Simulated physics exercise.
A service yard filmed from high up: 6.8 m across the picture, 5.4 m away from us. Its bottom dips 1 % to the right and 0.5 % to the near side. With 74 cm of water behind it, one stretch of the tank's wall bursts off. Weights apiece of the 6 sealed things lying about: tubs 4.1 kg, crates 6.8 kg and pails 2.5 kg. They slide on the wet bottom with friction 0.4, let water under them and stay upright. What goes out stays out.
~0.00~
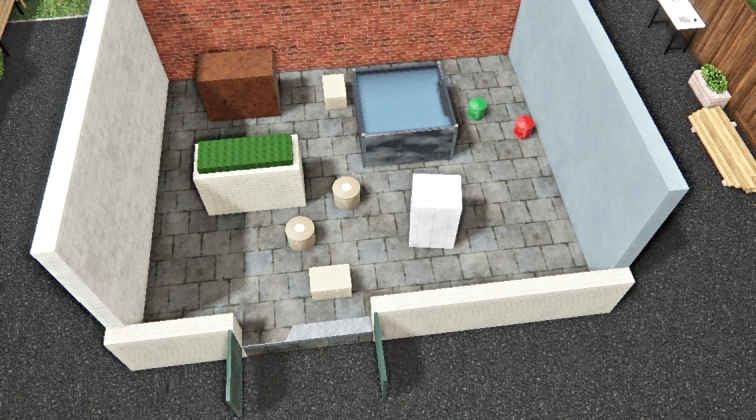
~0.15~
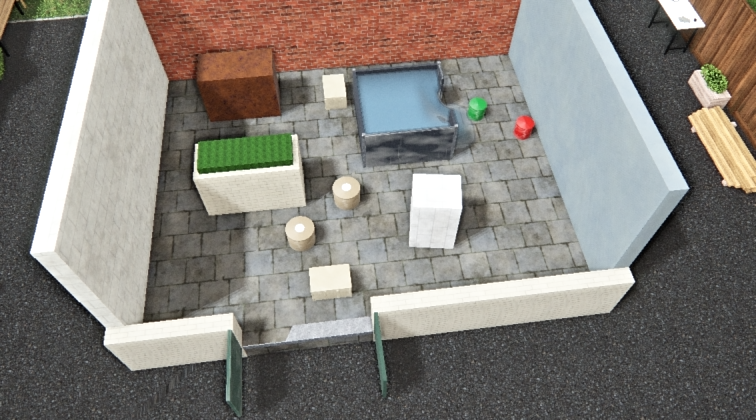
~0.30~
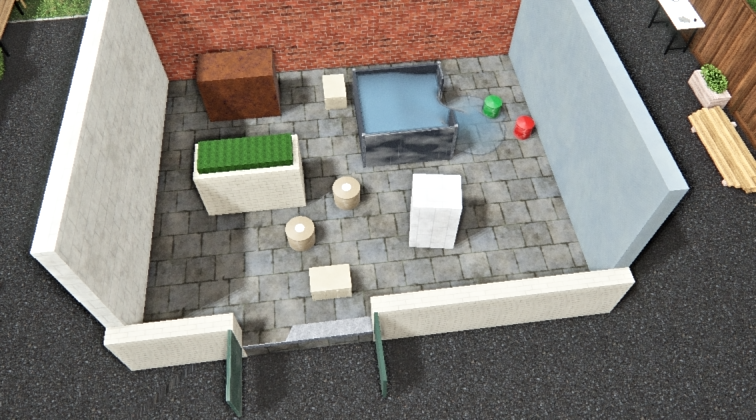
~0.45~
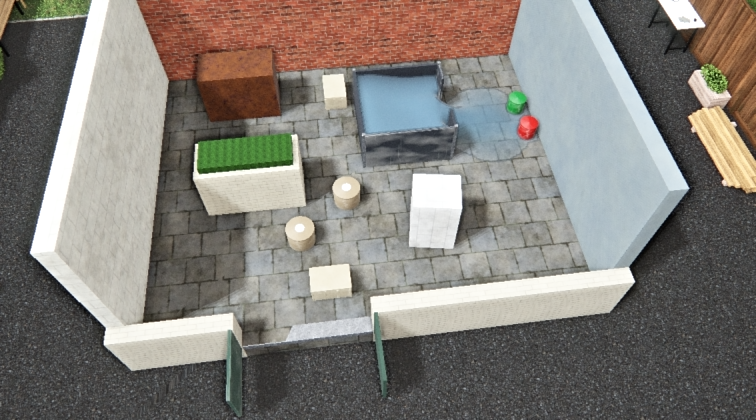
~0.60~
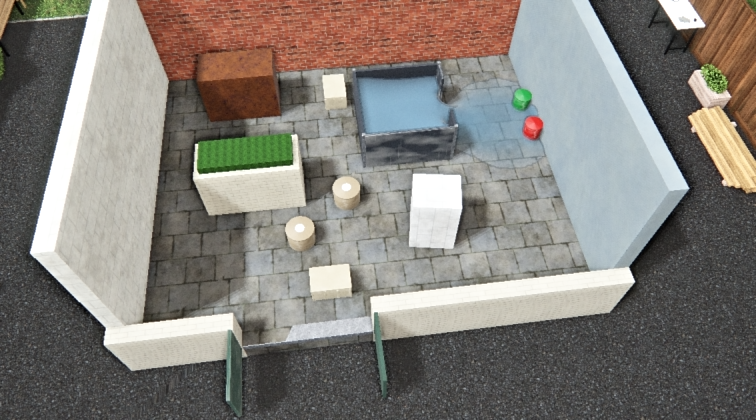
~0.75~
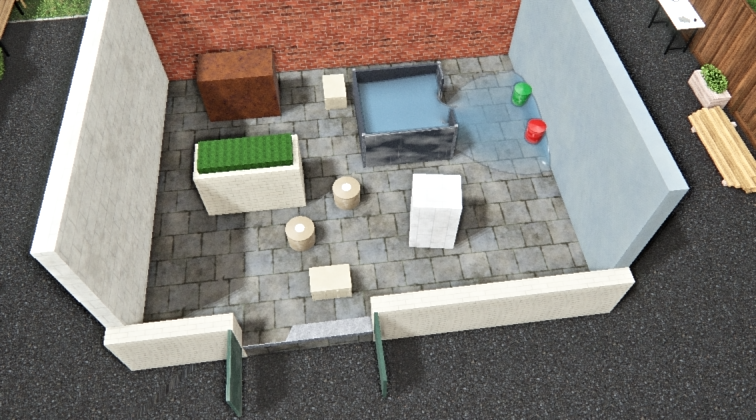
In the video, water bursts through the right side of a tank in a walled yard and spreads across the paving, pushing a green pail toward the right wall, then shifting a red pail slightly, while the crates stay still.
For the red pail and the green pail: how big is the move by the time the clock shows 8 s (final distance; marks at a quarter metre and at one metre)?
The red pail gets carried off; the green pail ends far away.
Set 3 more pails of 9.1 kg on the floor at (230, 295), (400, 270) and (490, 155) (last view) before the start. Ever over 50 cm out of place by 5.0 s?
In that order: Less, under, over.
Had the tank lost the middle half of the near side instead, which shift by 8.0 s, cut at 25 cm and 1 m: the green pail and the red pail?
Then the green pail is nudged along, the red pail travels far.
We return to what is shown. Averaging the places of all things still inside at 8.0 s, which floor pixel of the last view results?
Around (264, 212).
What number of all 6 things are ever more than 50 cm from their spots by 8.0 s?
5 of them.
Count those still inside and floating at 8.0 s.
At that moment 5.
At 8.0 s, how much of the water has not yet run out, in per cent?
Some 98 per cent remains.
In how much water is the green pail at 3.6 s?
Roughly 4 cm.
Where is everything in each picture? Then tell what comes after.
In the first picture, the red pail at (525, 122), on the bottom; the green pail at (478, 104), on the bottom; 2.2 m2 under water; 0 of 6 have shifted.
In the second picture, the red pail at (525, 122) rests on the ground; the green pail at (478, 104), on the bottom; 2.8 m2 under water; 0 of 6 have shifted.
In the third picture, the red pail at (525, 122), on the bottom; the green pail at (493, 102) rests on the ground, 30 cm from its start; water covers 3.5 m2; 1 of 6 have shifted.
In the fourth picture, the red pail at (529, 122) rests on the ground, 7 cm from its start; the green pail at (518, 98) rests on the ground, 77 cm from its start; 4.4 m2 under water; 2 of 6 have shifted.
In the fifth picture, the red pail at (535, 123) floats, 16 cm from its start; the green pail at (523, 95) floats, 90 cm from its start; water covers 5.3 m2; 2 of 6 have shifted.
In the sixth picture, the red pail at (537, 126), afloat, 24 cm from its start; the green pail at (523, 89), afloat, 91 cm from its start; 5.7 m2 under water; 2 of 6 have shifted.
After 1.6 s the red pail is near (556, 197), 1.7 m from its start, afloat; the green pail is near (507, 42), 1.6 m from its start, afloat; 0 of 6 are out; 2 afloat.
After 3.6 s the red pail is near (437, 281), 3.7 m from its start, afloat; the green pail is near (315, 88), 3.0 m from its start, afloat; 0 of 6 are out; 2 afloat.
After 5.6 s the red pail is near (279, 266), 5.1 m from its start, afloat; the green pail is near (297, 122), 3.3 m from its start, afloat; 0 of 6 are out; 3 afloat.
After 8.0 s the red pail is near (171, 236), 6.4 m from its start, afloat; the green pail is near (339, 140), 2.7 m from its start, afloat; 0 of 6 are out; 5 afloat.
